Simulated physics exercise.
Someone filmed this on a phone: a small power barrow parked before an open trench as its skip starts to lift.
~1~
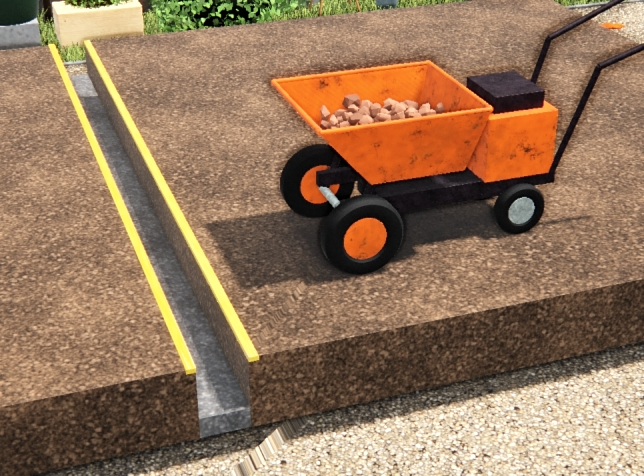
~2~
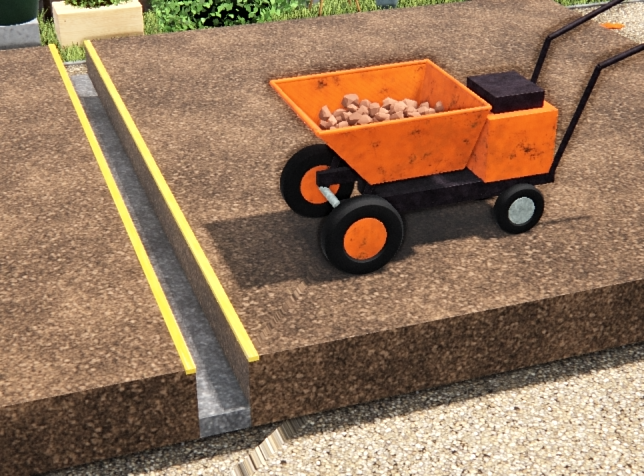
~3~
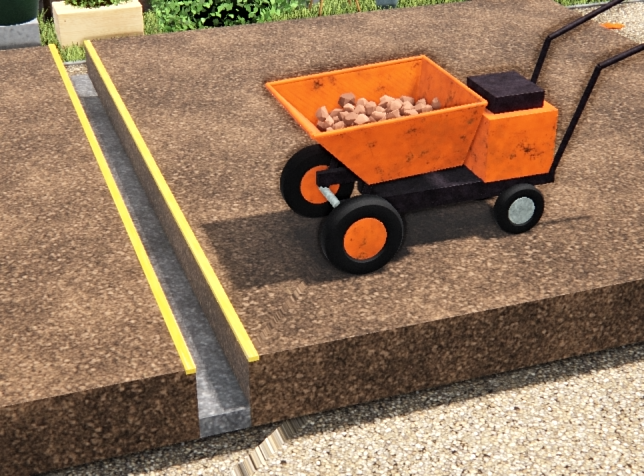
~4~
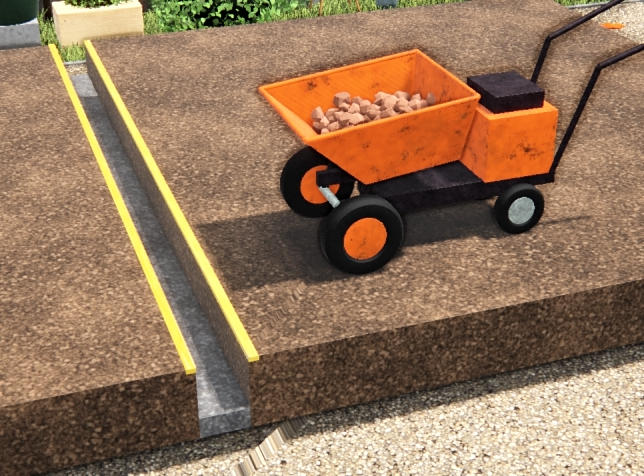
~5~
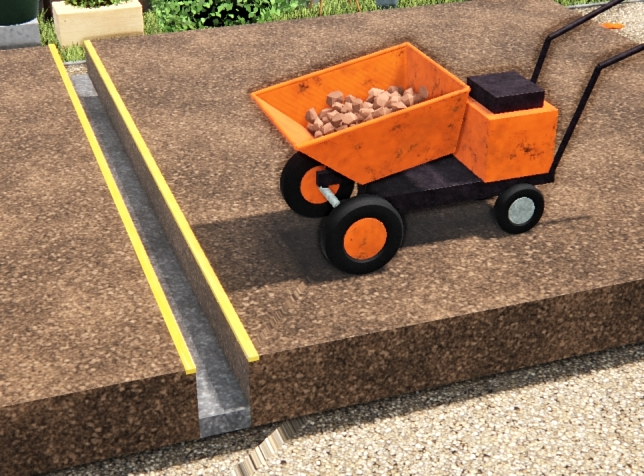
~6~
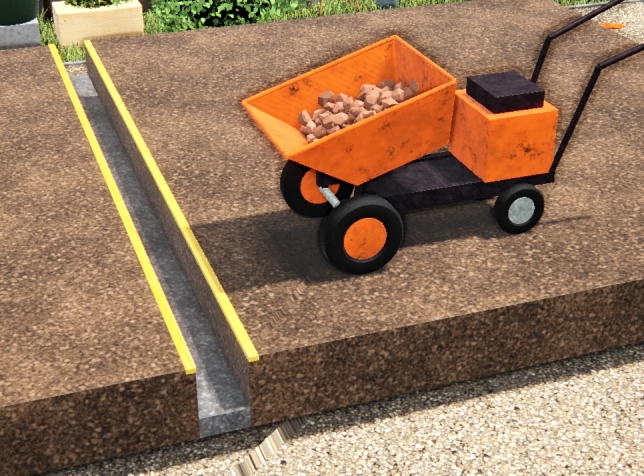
A raised bed of brown soil beside pale gravel, with planters and greenery behind, is seen from slightly above by a camera that stays still. An orange power barrow with black handles stands on the right, its skip loaded with reddish-brown lumps, facing a narrow grey trench edged in yellow on the left. The skip sits level at first, then its rear rises and its front lip dips leftward, while the wheels stay put.
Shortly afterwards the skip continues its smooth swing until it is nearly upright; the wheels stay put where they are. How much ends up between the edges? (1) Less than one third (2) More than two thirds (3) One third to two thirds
(2) More than two thirds.
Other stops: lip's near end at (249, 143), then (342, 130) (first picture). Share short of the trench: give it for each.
Near 0 and 20 percent respectively.
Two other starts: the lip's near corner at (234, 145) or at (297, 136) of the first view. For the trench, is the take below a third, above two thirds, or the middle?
At spot one the answer is under a third, and at spot two it is over two thirds.
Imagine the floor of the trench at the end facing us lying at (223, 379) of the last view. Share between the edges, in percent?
It comes to 50 per cent or so.
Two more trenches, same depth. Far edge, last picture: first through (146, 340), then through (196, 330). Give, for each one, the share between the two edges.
80 % and 60 %, give or take.
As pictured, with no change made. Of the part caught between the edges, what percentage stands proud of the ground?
Roughly 0 percent.
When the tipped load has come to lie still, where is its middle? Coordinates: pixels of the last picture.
Roughly pixel (186, 300).
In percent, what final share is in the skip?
Some 5 per cent.
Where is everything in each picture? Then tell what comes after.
The first frame shows lip of the skip at (320, 133), level; top of the load at (384, 119), lumps of rubble; first edge of the trench at (236, 323); far edge at (176, 334), the trench under half as wide as the skip, and about as deep as wide.
The second frame shows lip of the skip at (319, 134), level; top of the load at (383, 118).
The third frame shows lip of the skip at (314, 137), tipped barely; top of the load at (397, 121).
The fourth frame shows lip of the skip at (306, 141), tipped a little; top of the load at (404, 116).
The fifth frame shows lip of the skip at (297, 148), tipped a little; top of the load at (397, 112).
The sixth frame shows lip of the skip at (287, 157), tipped clearly; top of the load at (388, 108); first edge of the trench at (236, 323); far edge at (176, 334).
Soon, skip tipped steeply; all in the skip.
A while on, skip tipped right over; most in the skip; a small part short of the trench; a small part in or heaped over the trench.
Towards the end, skip tipped right over; a small part in the skip; a small part short of the trench; most in or heaped over the trench.
Finally, skip tipped right over; a small part in the skip; a small part short of the trench; most in or heaped over the trench; none beyond it.
